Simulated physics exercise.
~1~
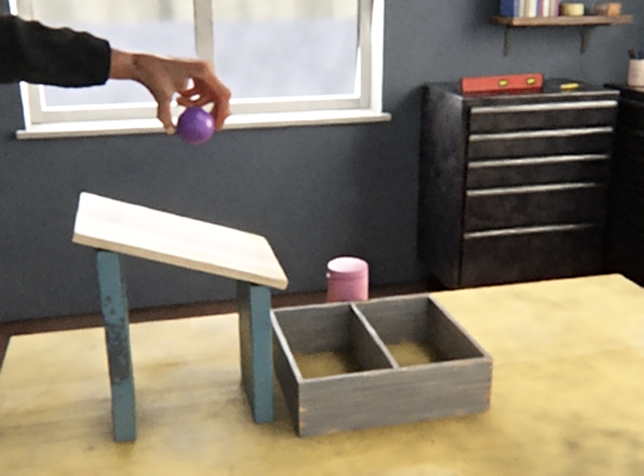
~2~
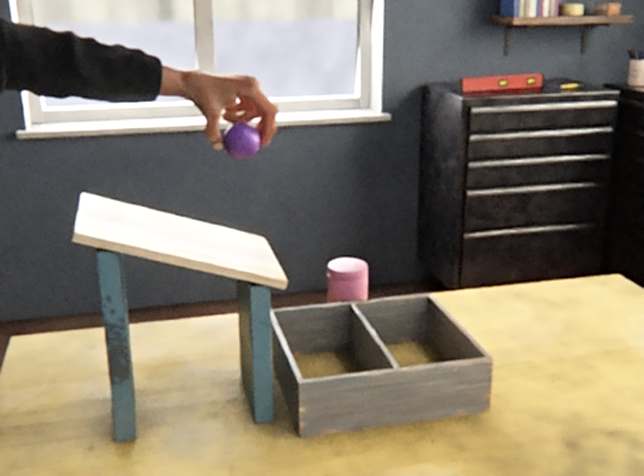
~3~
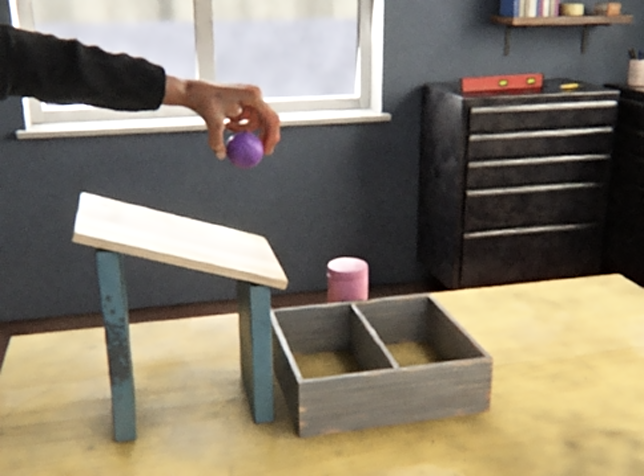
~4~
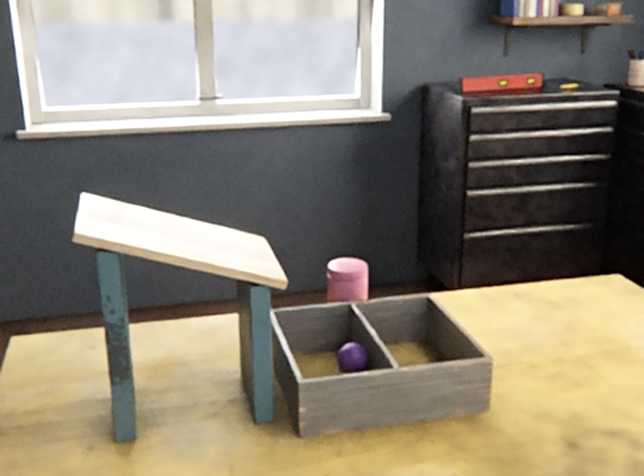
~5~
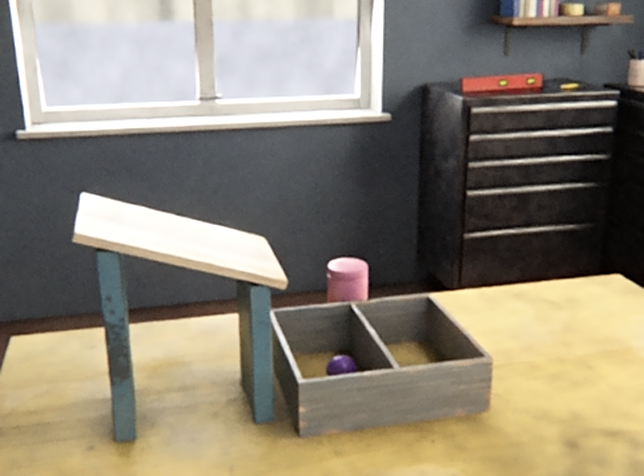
Purple ball held by a hand above a sloping board moving right, then lying in the tray's nearer bay, shifting slightly left.
